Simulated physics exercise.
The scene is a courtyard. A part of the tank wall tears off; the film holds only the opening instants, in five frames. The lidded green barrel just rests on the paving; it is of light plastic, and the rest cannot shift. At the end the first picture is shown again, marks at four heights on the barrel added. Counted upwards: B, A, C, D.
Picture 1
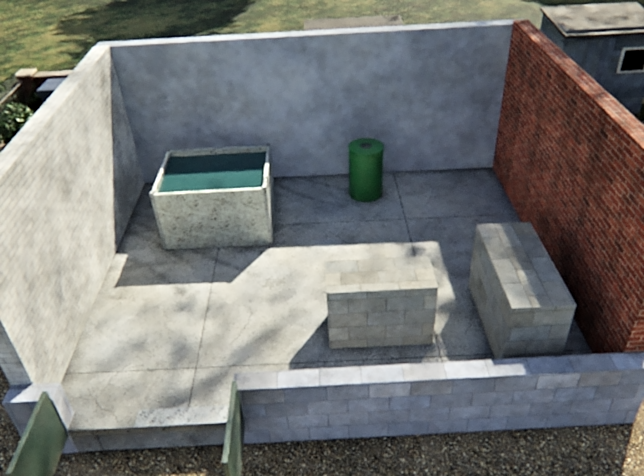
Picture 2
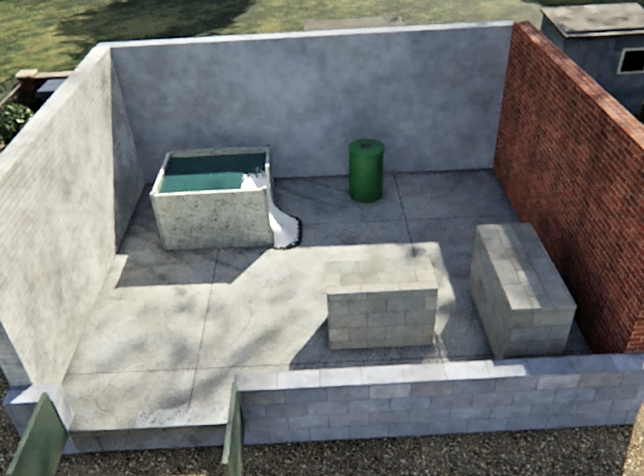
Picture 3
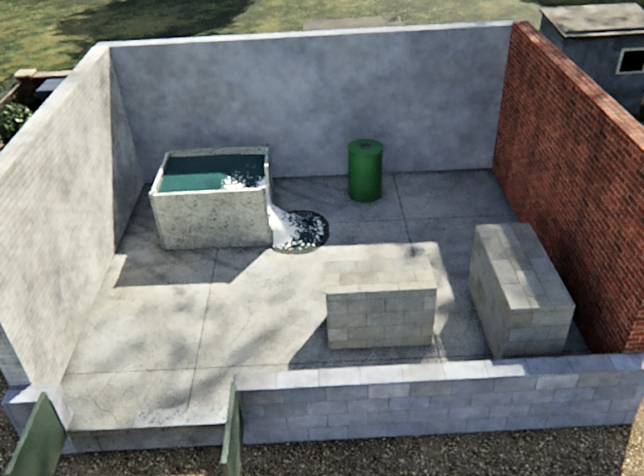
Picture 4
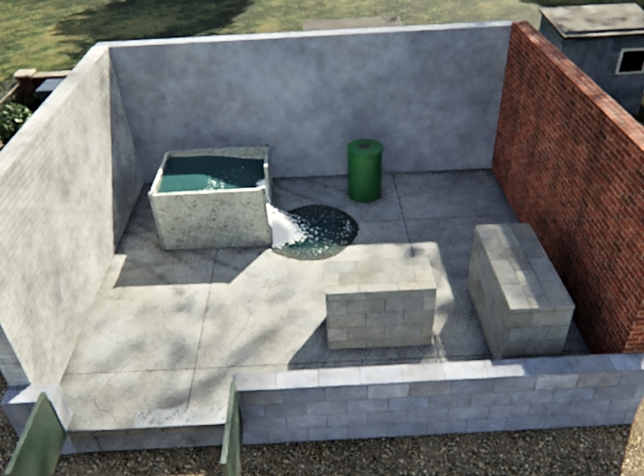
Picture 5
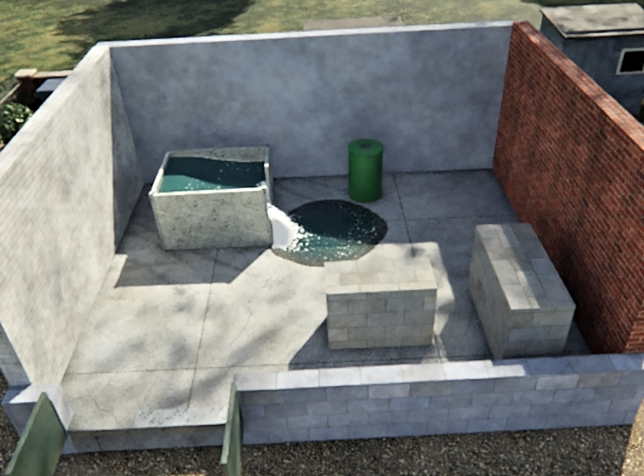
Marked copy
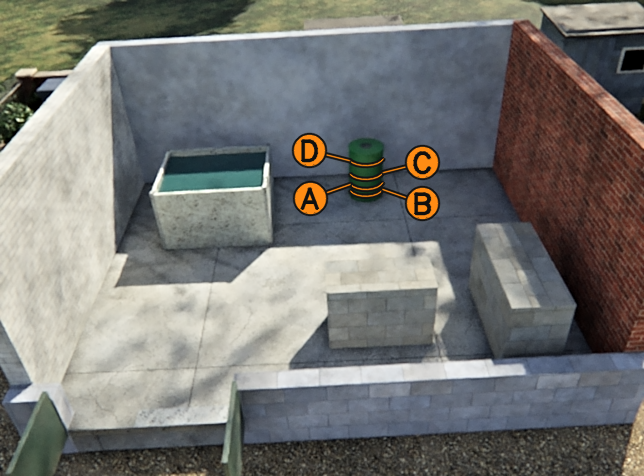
A walled courtyard held a full water tank, a green barrel and some blocks; then water poured from the tank's right side, and a foamy puddle spread across the ground to the right.
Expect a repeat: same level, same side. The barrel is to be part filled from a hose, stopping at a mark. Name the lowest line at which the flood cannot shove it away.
A will do.
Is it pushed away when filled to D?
No.
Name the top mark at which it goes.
That would be B.
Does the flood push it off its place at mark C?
No, that is safe.
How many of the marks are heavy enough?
Three.
In orange, A at (367, 189); B at (367, 196); C at (367, 179); D at (367, 165); from the bottom up B, A, C, D.
With A, it does not move.
With B, it is pushed about half its own width away.
With C, it does not move.
With D, it does not move.
